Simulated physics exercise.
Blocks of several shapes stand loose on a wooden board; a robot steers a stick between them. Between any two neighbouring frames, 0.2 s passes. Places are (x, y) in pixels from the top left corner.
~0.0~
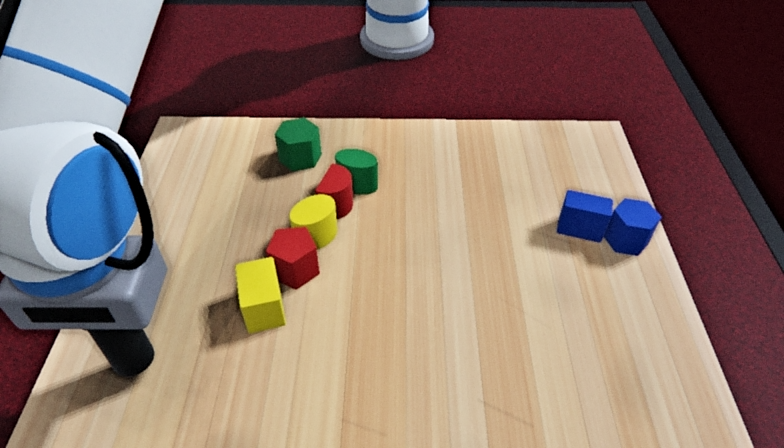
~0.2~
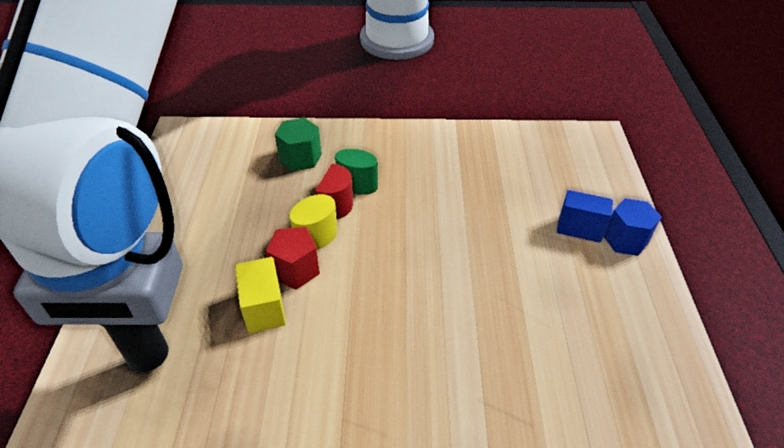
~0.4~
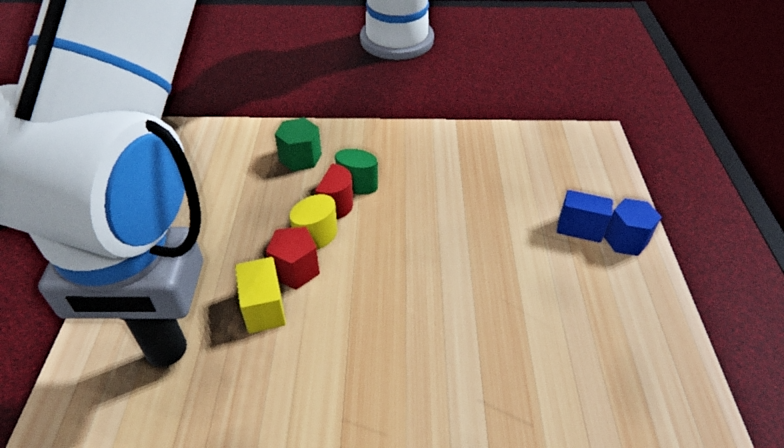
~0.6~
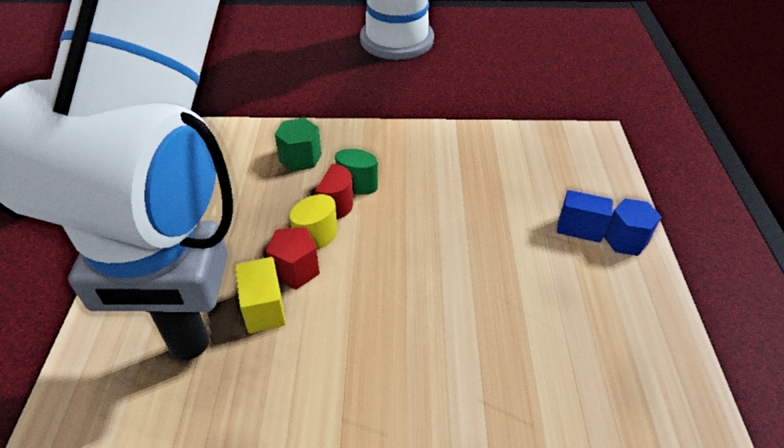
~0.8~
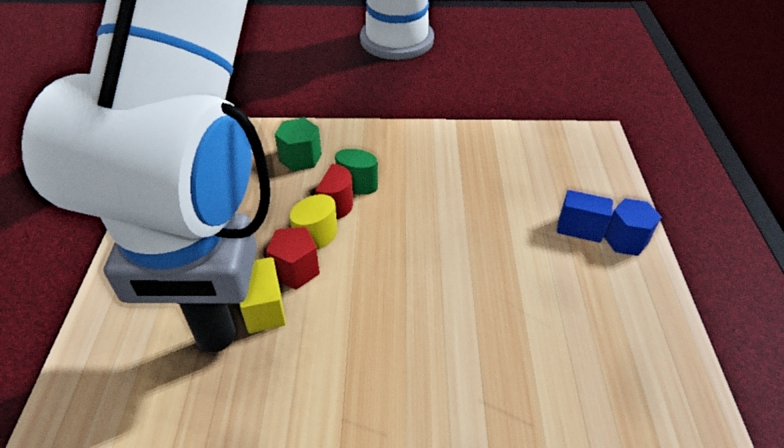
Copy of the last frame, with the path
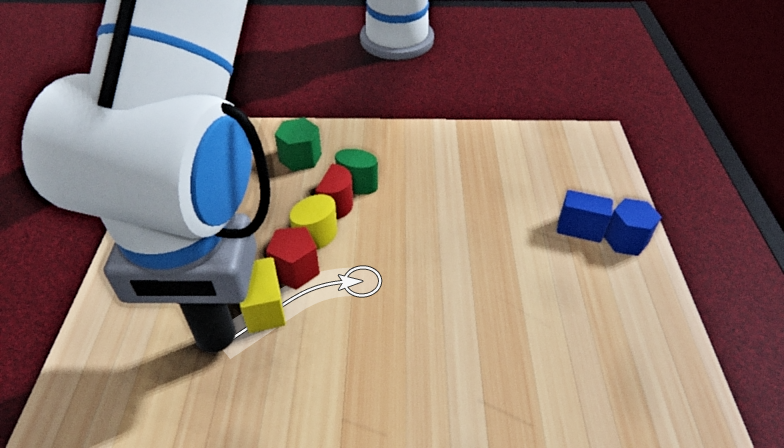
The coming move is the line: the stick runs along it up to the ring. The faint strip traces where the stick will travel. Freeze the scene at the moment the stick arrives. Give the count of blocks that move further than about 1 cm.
The number will come to 3 or more.
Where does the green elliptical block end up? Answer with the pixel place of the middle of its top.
Close to (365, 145).
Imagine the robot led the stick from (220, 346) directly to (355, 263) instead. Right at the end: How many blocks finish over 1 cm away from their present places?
I'm going with three or more.
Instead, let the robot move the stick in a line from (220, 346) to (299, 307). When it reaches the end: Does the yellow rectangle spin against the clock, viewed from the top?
My answer is yes.
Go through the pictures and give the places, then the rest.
The first frame shows lower end of the stick at (135, 360), tops of blocks, yellow rectangle at (257, 281), red pentagon at (291, 243), yellow elliptical block at (312, 209), red D-shaped block at (335, 179), green elliptical block at (356, 158).
The second frame shows stick at (149, 356), blocks as before.
The third frame shows stick at (167, 351), blocks as before.
The fourth frame shows stick at (190, 344), blocks as before.
The fifth frame shows stick at (216, 337), yellow rectangle at (257, 281), red pentagon at (291, 243), yellow elliptical block at (312, 209), red D-shaped block at (335, 179), green elliptical block at (356, 158).
The drawn path runs from (220, 346) via (267, 315) and (312, 289), ending at (362, 281).
On the path given first. One third of the way, stick at (265, 305); yellow rectangle at (285, 263), turned 45° anticlockwise; red pentagon at (299, 232); yellow elliptical block at (315, 201); red D-shaped block at (337, 174); green elliptical block at (358, 155).
Two thirds of the way, stick at (311, 279); yellow rectangle at (324, 235), turned 65° anticlockwise; red pentagon at (320, 206), turned 20° anticlockwise; yellow elliptical block at (314, 180); red D-shaped block at (339, 155), turned 15° clockwise; green elliptical block at (367, 146), turned 50° clockwise.
At the end, stick at (362, 271); yellow rectangle at (340, 228), turned 85° anticlockwise; red pentagon at (325, 202), turned 35° anticlockwise; yellow elliptical block at (311, 177); red D-shaped block at (337, 154), turned 25° clockwise; green elliptical block at (367, 146), turned 50° clockwise.
